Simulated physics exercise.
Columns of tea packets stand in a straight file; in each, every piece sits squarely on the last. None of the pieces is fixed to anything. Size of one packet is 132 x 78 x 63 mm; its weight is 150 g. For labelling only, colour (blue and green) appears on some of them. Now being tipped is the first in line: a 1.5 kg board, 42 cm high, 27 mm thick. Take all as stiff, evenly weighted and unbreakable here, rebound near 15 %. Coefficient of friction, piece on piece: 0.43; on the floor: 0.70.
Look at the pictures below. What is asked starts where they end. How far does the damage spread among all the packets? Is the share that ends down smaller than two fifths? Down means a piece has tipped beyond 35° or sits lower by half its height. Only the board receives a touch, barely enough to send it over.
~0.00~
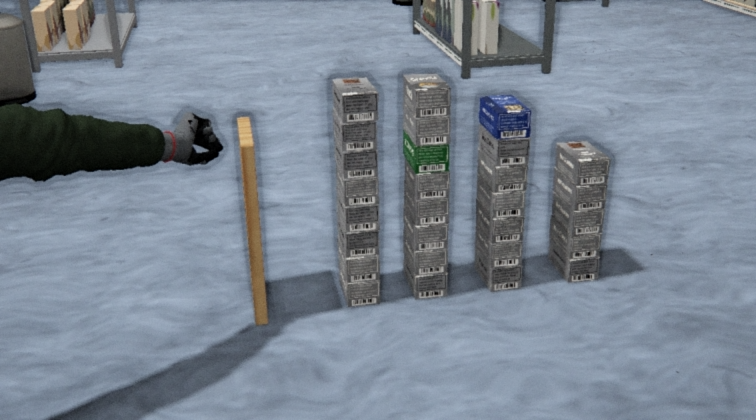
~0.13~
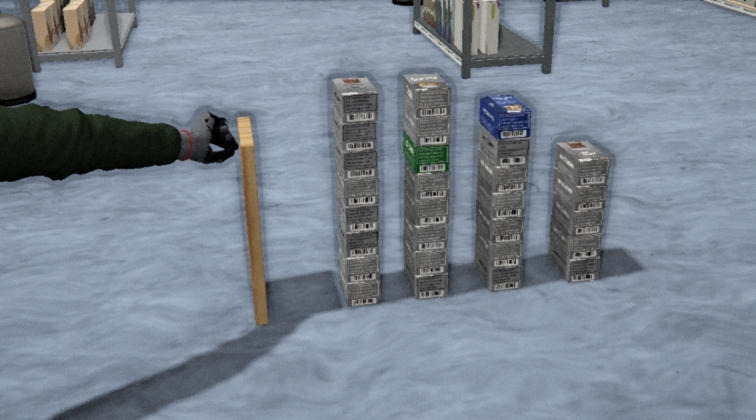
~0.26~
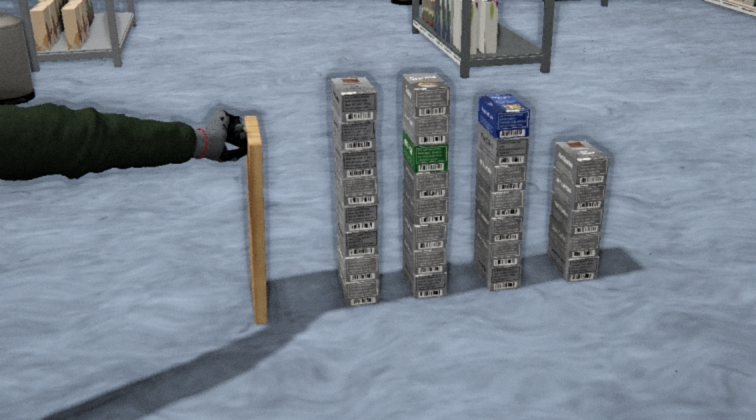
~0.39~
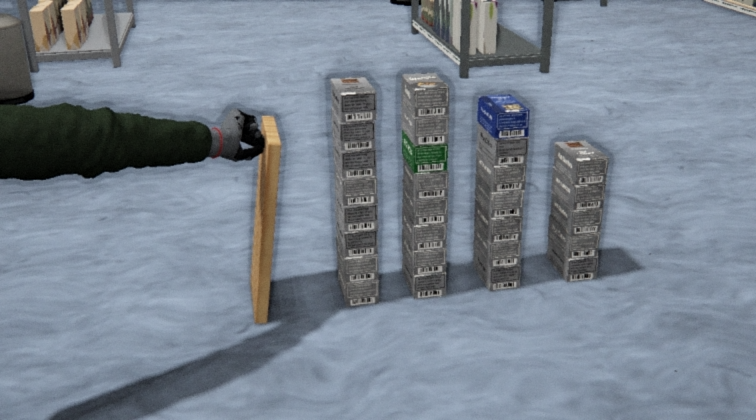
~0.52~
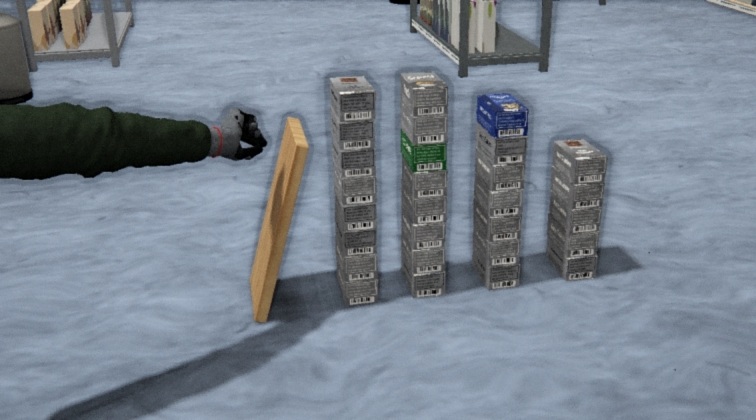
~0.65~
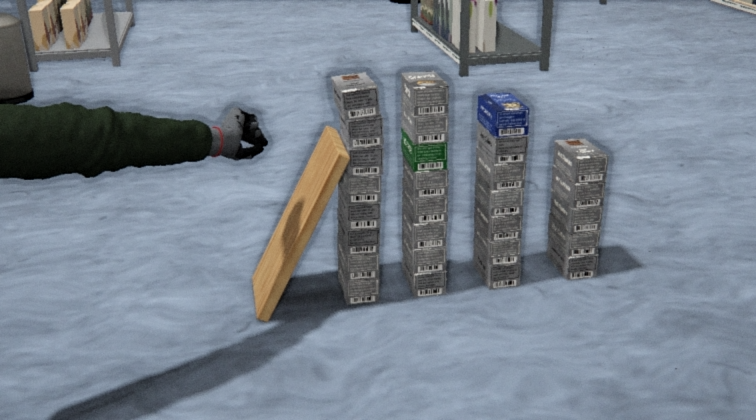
No, more than two in five are down.
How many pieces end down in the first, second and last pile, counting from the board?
First 8, second 8, last 5.
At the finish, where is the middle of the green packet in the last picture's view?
It comes to rest around (684, 204) in the last view.
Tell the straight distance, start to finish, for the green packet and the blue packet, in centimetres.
Green 68, blue 118.
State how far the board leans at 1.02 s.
Roughly 55°.
Around 1.02 s, board 53° from upright; none of the 28 packets down, 19 disturbed; green packet tipped 14°; blue packet displaced 33 mm.
Around 1.30 s, board 67° from upright; 21 of the 28 packets down; blue packet tipped 31°, 6 cm lower; green packet tipped 22°, 6 cm lower.
Around 1.62 s, board 67° from upright; 28 of the 28 packets down; blue packet on its side; green packet 16 cm lower.
Finally (2.5 s), board 67° from upright; 28 of the 28 packets down; blue packet on its side; green packet tipped 55°, 20 cm lower. That is 100 per cent. Seen by the last camera, middles, green packet near (684, 204).
